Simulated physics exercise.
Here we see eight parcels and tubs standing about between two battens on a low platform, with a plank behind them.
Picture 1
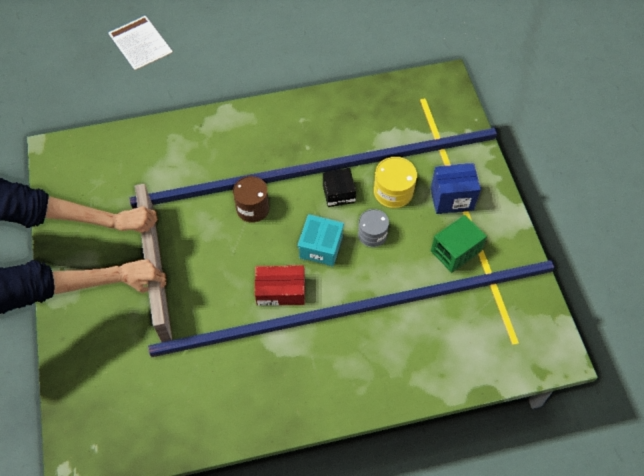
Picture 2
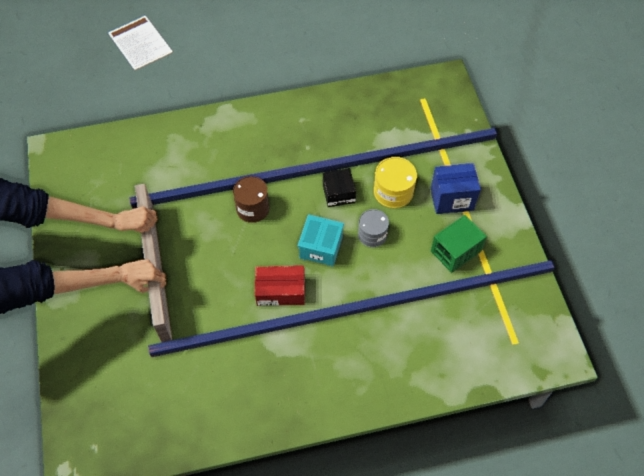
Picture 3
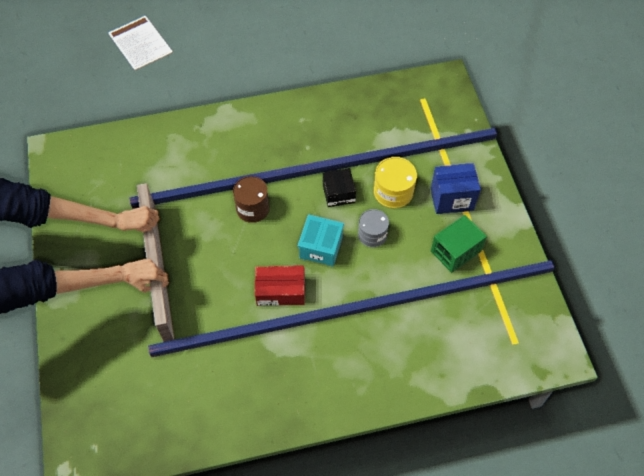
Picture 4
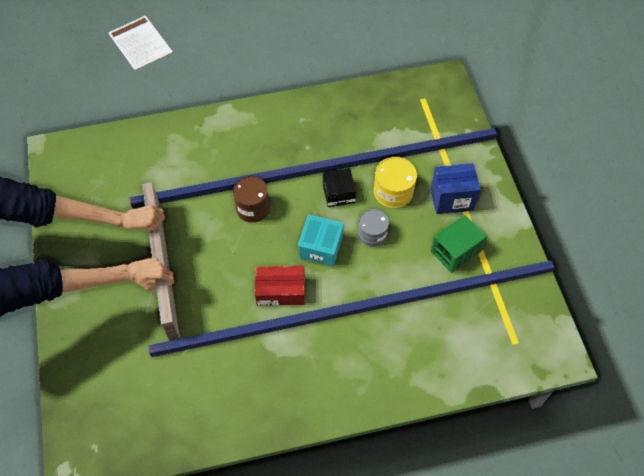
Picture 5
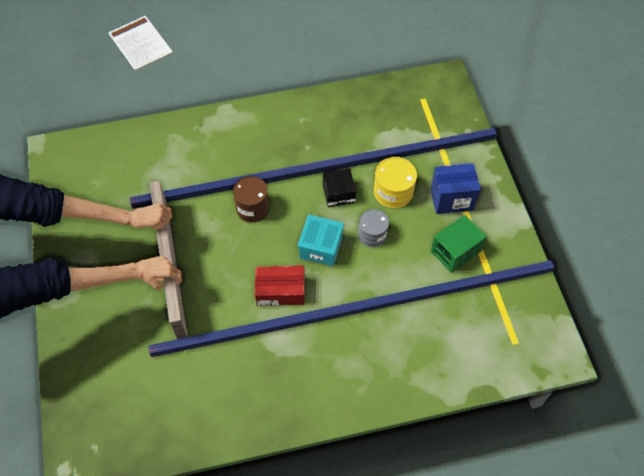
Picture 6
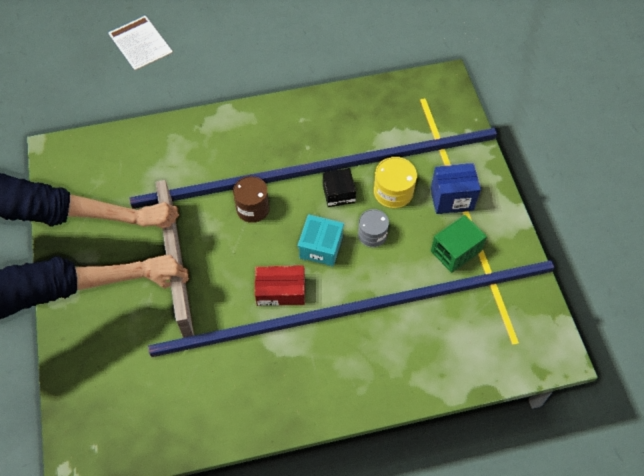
At the start, two hands grip a plank at the left end of a green platform, behind eight colourful boxes and tubs standing between two blue battens. The hands then slide the plank slowly a short way to the right, without touching any of the objects, which all stay still.
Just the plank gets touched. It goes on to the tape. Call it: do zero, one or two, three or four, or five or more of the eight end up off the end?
Three or four end up off it.
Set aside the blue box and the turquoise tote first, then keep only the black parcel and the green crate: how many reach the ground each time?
First 1, then 1.
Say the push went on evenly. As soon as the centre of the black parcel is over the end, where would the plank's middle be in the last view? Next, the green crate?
With the black parcel it sits around (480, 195), with the green crate around (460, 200).
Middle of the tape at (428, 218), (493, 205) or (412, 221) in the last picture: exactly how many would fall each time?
It would be 0, 5 and 0.
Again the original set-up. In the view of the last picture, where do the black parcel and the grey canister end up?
Black parcel at (497, 165), grey canister at (520, 207).
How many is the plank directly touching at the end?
It adds up to 3.
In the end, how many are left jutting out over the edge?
That'd be 2.
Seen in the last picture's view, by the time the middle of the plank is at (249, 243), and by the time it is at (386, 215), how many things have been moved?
One spot: 2. Other spot: 8.
A little later, none off yet; blue box at rest near (455, 189); green crate at rest near (458, 244); yellow canister at rest near (395, 183).
When it is over, the number that fall off is three or four; down, yellow canister, green crate and blue box.
